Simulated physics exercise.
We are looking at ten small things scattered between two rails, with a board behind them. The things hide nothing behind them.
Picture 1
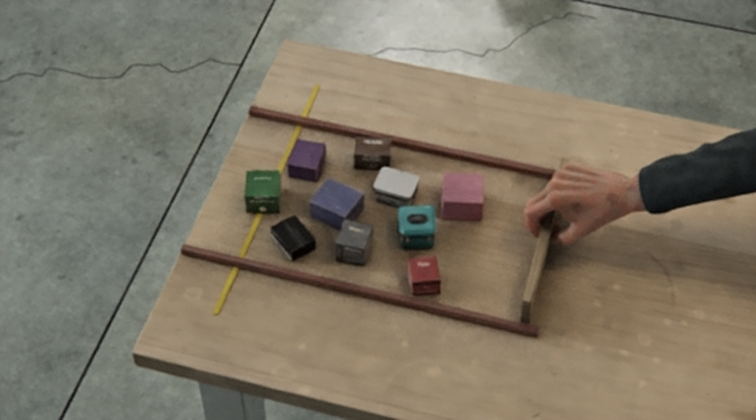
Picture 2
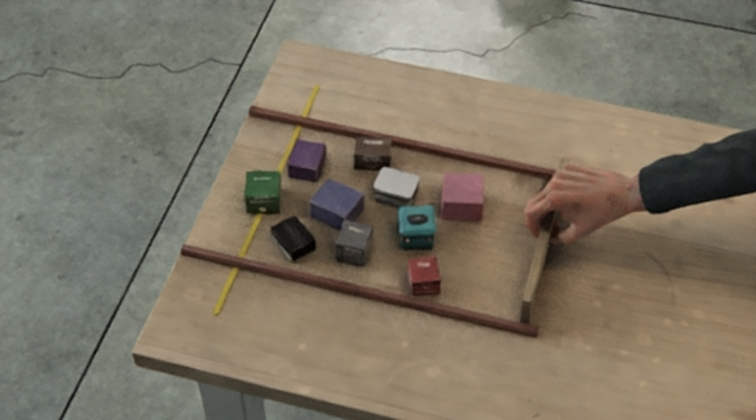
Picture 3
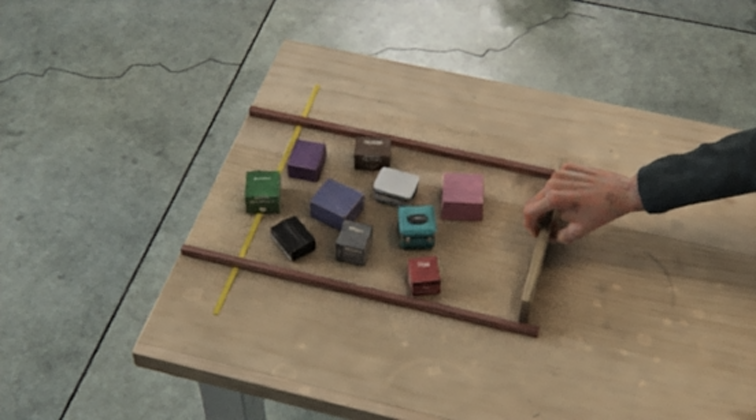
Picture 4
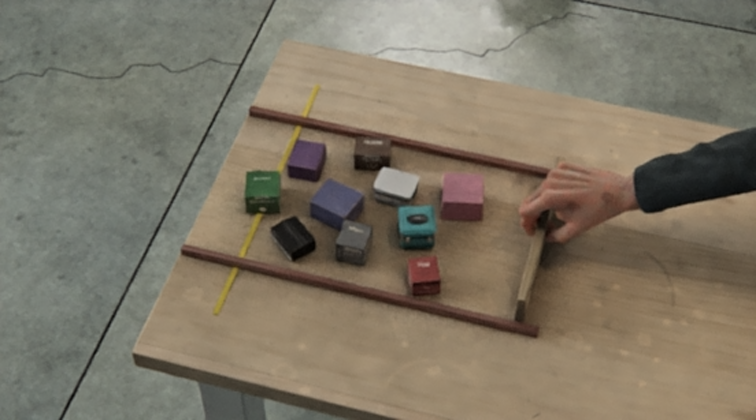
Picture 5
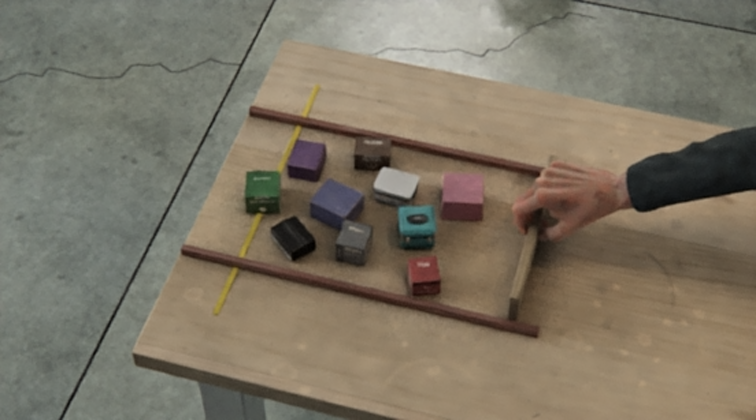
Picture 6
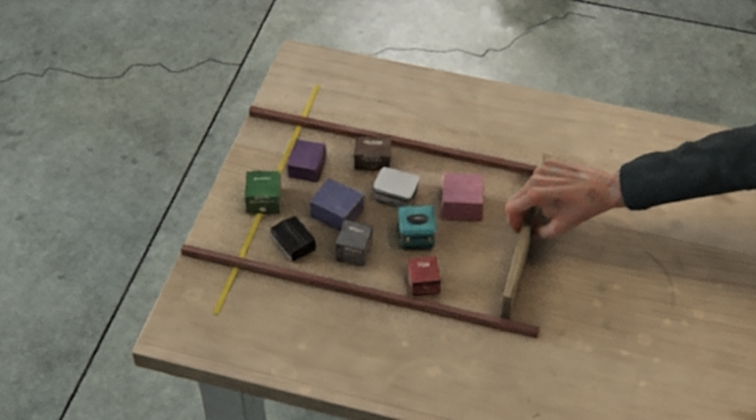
The video shows small boxes and blocks scattered between two rails on a wooden table, near a yellow strip. A hand at the right slides an upright board slightly left toward them, while the objects stay still.
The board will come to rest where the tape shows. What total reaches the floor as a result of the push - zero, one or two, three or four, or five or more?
I expect three pieces, maybe four, to go over the edge.
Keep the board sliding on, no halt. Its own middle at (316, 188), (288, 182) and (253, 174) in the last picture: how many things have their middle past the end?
Middles past end - pos 1: 0, pos 2: 2, pos 3: 6.
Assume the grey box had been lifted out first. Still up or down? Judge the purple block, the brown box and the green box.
Purple block down; brown box still up; green box down.
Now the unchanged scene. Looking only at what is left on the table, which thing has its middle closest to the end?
The answer: The white case.
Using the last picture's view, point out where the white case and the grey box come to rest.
Result: One at about (224, 153), the other at about (213, 210).
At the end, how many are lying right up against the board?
Count recorded: 4.
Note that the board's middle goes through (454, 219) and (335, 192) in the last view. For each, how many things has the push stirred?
Counts: 2, 10.
Early on, none off yet; green box at rest near (263, 192); purple block at rest near (307, 161); black box at rest near (293, 238).
Finally, the number that fall off is three or four; lost, black box, purple block and green box.
